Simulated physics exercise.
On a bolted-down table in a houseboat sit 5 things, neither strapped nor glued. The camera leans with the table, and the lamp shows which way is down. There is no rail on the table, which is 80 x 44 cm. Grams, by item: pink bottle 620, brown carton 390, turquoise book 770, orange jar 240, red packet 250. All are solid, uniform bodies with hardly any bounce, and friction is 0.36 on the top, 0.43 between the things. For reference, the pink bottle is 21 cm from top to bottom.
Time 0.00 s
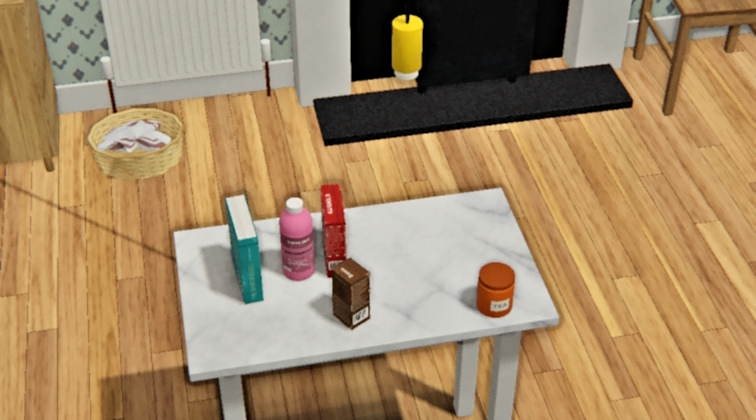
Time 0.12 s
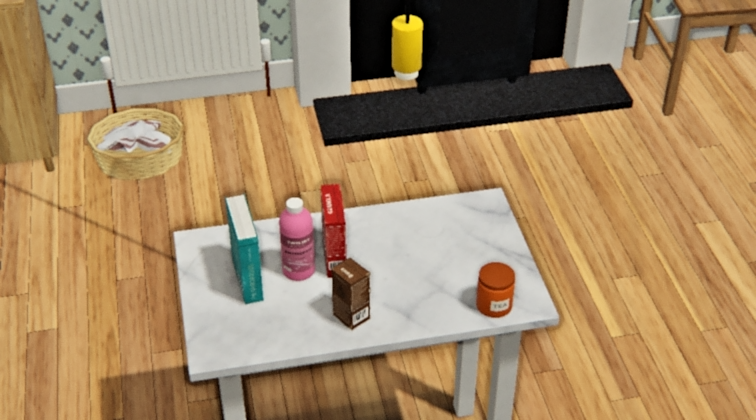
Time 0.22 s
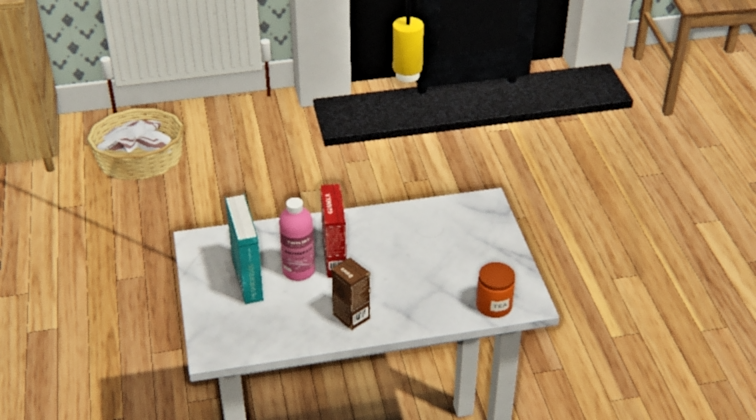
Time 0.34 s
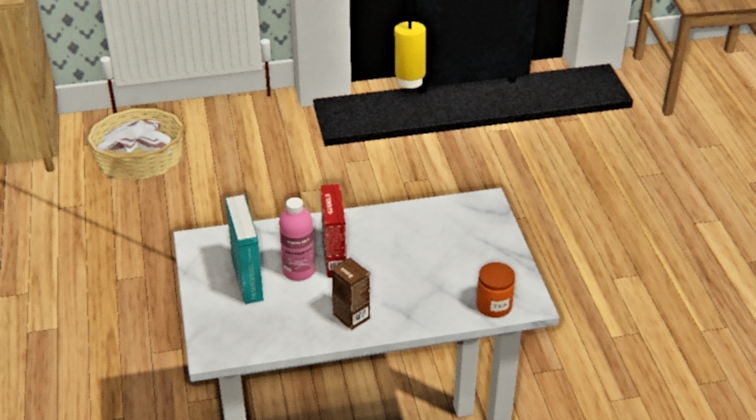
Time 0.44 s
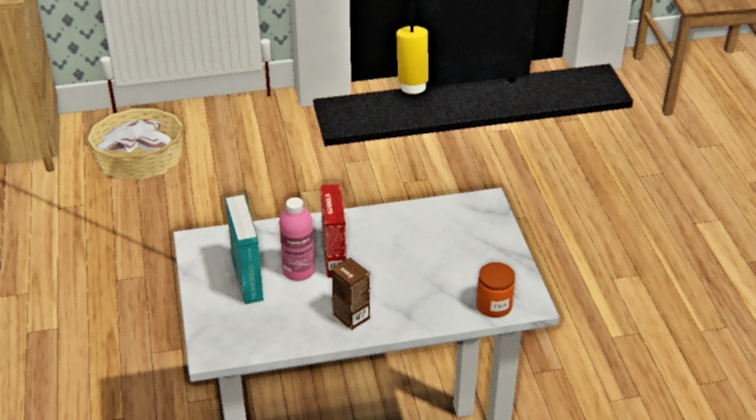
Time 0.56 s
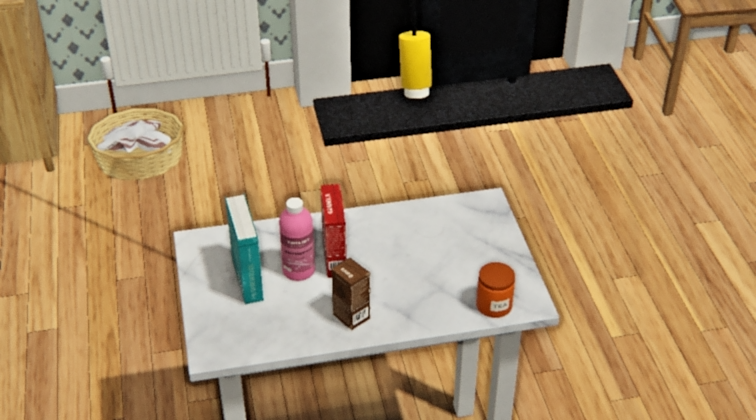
Yellow hanging lamp drifting slightly right before a dark fireplace, while bottle, book, jar, carton and red packet stay still on a marble-topped table.
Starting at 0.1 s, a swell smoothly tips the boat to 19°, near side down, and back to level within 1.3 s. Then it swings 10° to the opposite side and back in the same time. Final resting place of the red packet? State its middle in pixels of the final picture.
Roughly (334, 231).
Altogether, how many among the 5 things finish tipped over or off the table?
All told, 0.
After 1.36 s, boat level.
After 2.36 s, heel 5°, far side down.
In the end (3.2 s), all 5 under 5 cm from the start. In the last view, red packet near (334, 231).
